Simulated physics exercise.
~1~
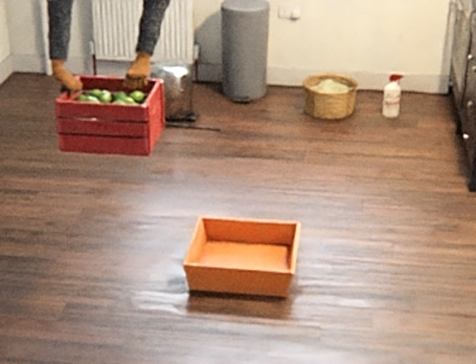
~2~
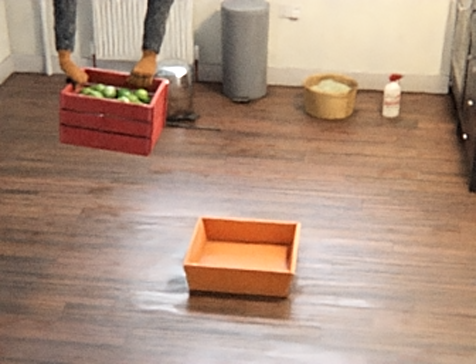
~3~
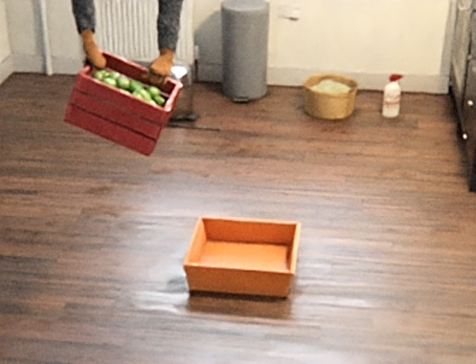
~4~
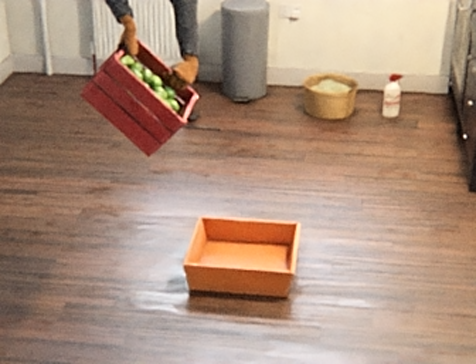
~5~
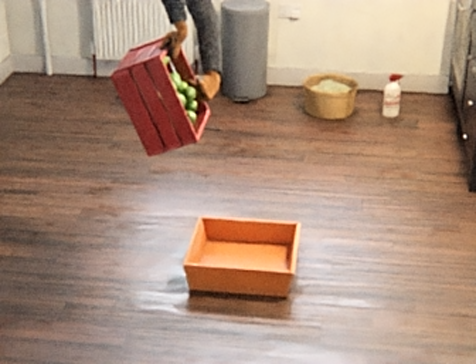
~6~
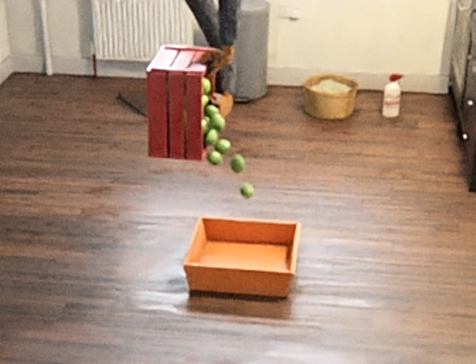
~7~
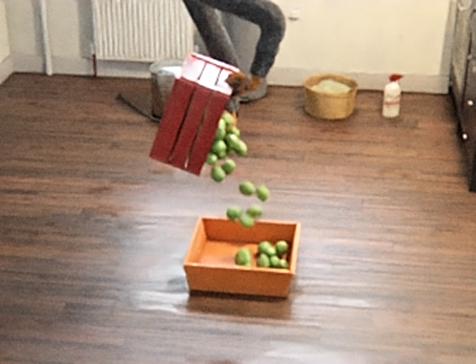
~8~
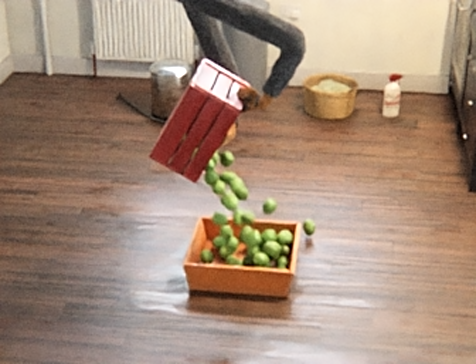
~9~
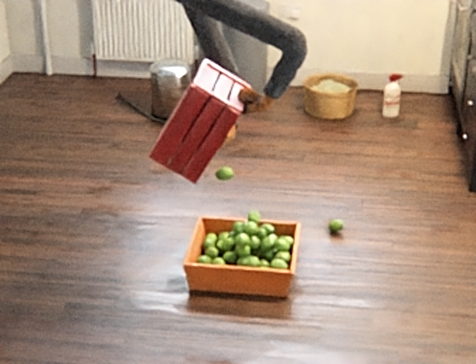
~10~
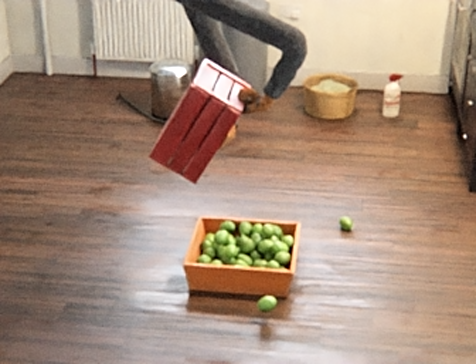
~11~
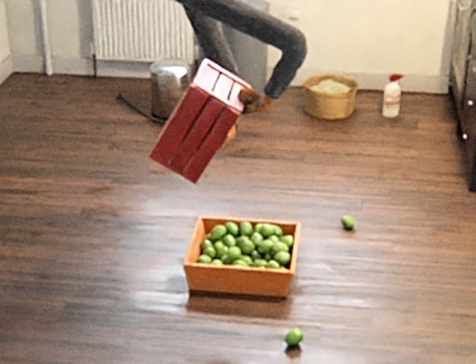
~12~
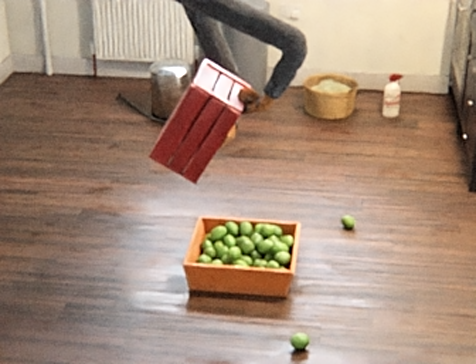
A person tips limes from a red crate into an orange box, two landing outside.
